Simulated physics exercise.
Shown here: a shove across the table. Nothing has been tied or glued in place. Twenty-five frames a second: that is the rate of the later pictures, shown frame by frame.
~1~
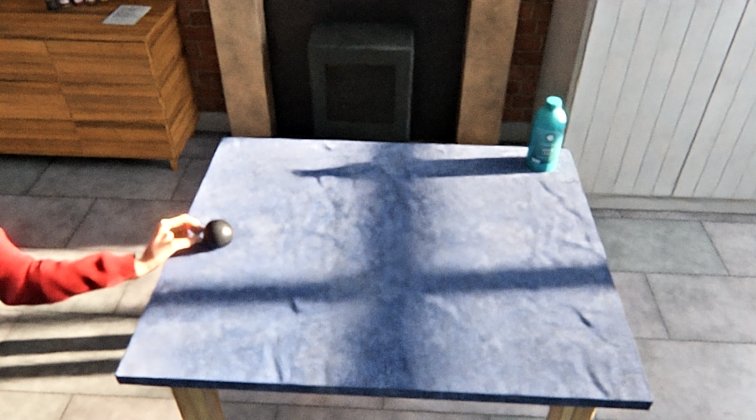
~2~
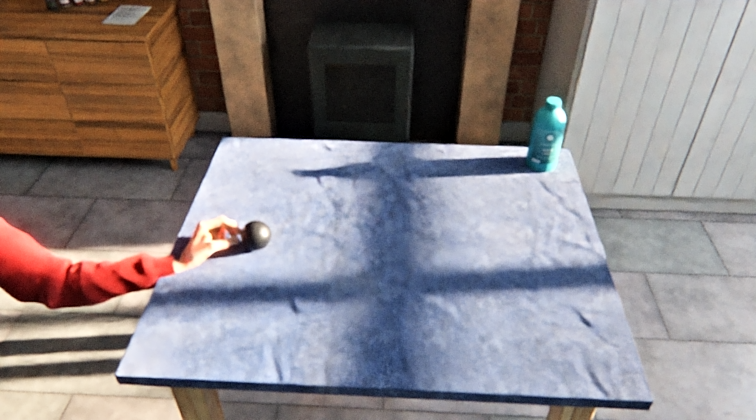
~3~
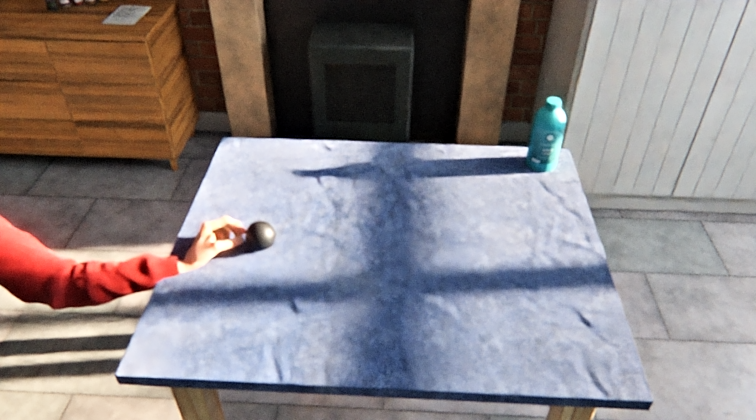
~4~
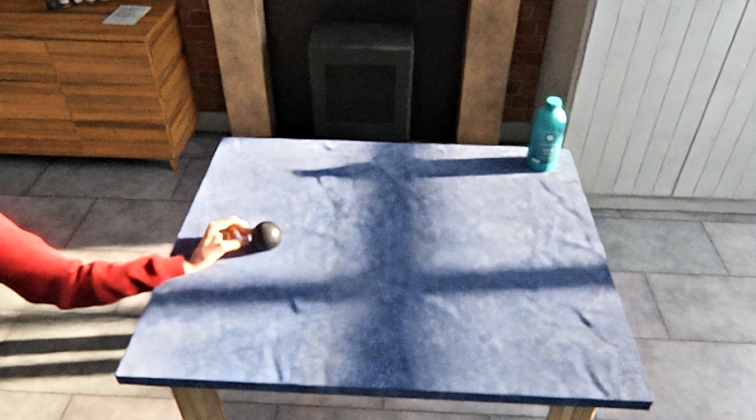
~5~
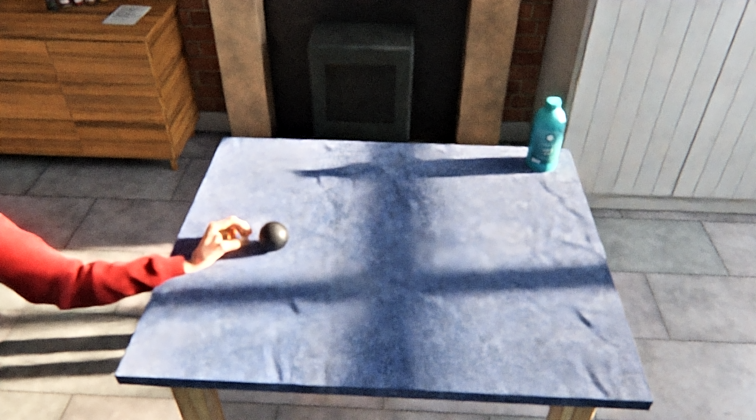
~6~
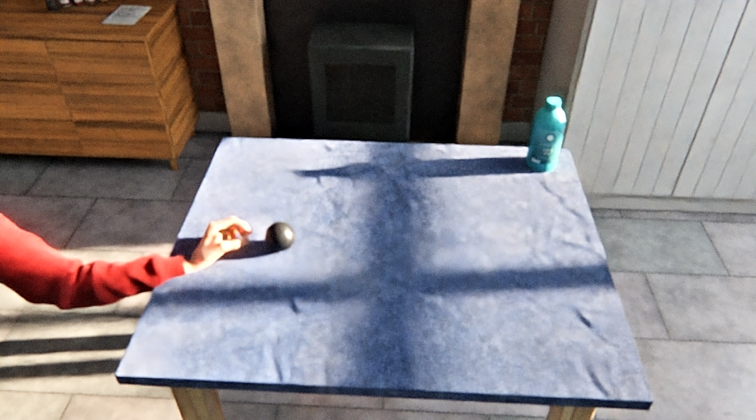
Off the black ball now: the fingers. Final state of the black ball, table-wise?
Doesn't come down.
Then, 0.10 s after the last picture, black ball rolled about its own width near (295, 237).
Then, 0.30 s after the last picture, black ball rolled well along near (317, 238).
Then, 0.50 s after the last picture, black ball rolled well along near (329, 238).
At rest, moved from the start, black ball. Seen from the same camera at the end, black ball near (332, 238).
